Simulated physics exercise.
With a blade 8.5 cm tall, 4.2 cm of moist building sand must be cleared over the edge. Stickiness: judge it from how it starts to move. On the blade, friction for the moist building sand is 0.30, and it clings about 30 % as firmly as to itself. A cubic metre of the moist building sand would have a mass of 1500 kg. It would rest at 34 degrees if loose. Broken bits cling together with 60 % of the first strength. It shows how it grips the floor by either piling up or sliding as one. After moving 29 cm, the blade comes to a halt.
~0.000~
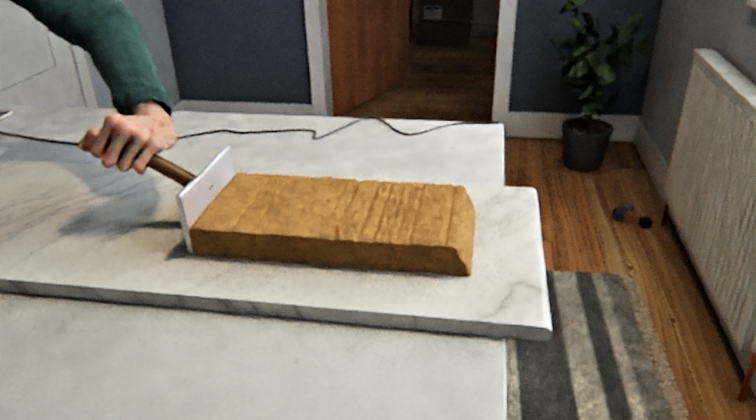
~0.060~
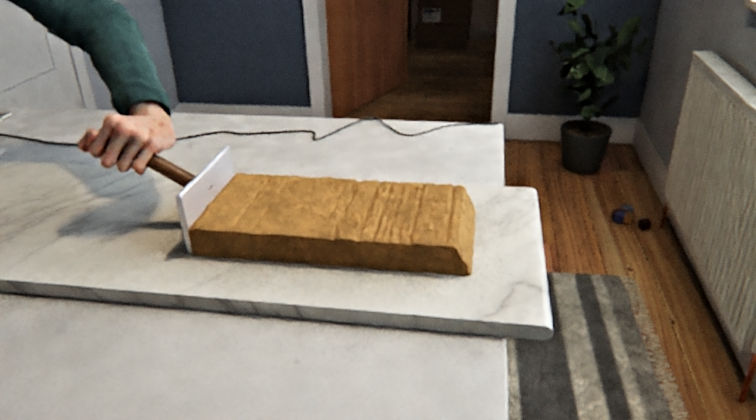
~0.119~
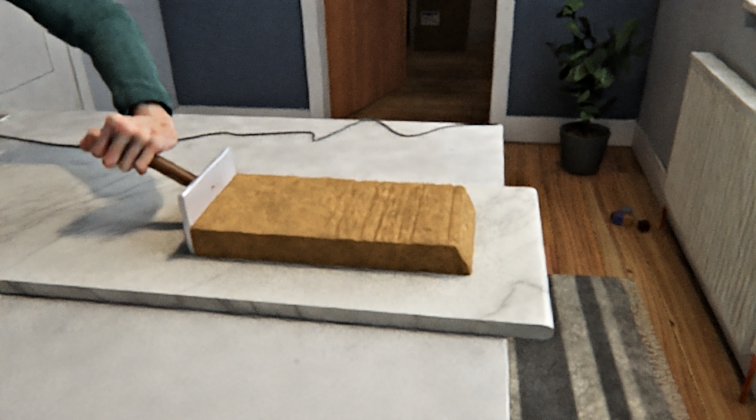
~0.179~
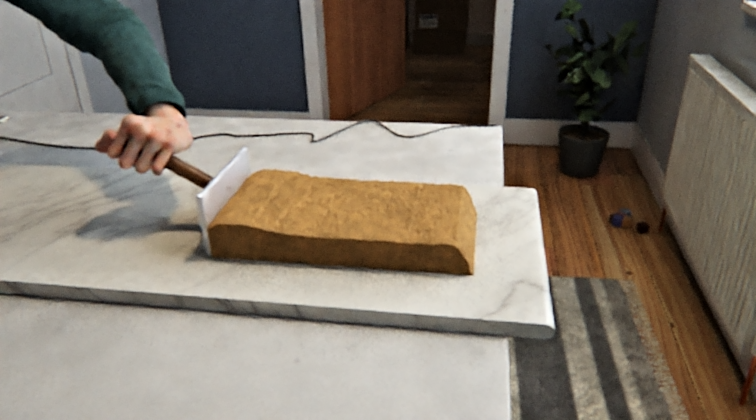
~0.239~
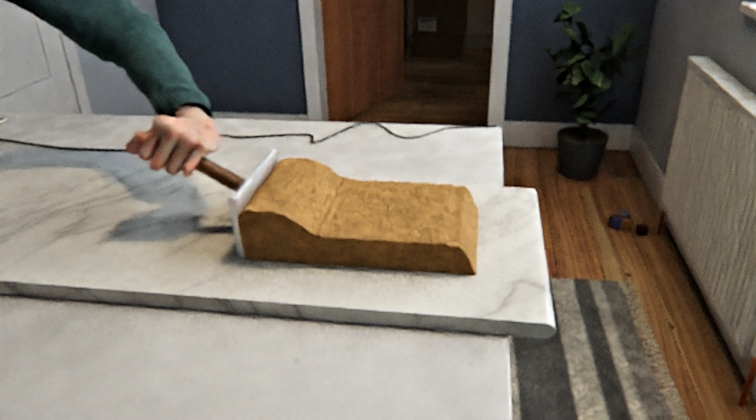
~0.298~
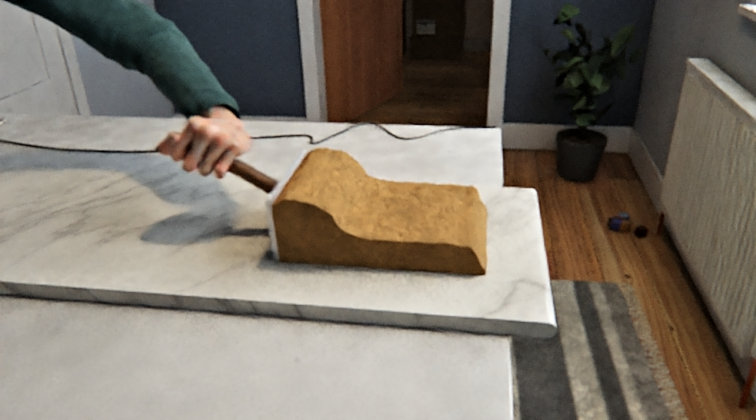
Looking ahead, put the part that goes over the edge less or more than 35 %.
Outcome: A fraction beneath the 35 % line.
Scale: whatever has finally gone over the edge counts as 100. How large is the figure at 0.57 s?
It is about 20 %.
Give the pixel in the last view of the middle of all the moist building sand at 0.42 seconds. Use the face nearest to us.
Estimated pixel: (429, 248).
After 0.42 s, 0 % has gone over the edge.
After 0.57 s, 4 % has gone over the edge.
After 0.71 s, 22 % has gone over the edge.
After 0.86 s, 23 % has gone over the edge.
After 1.05 s, at the end, 23 % has gone over the edge.
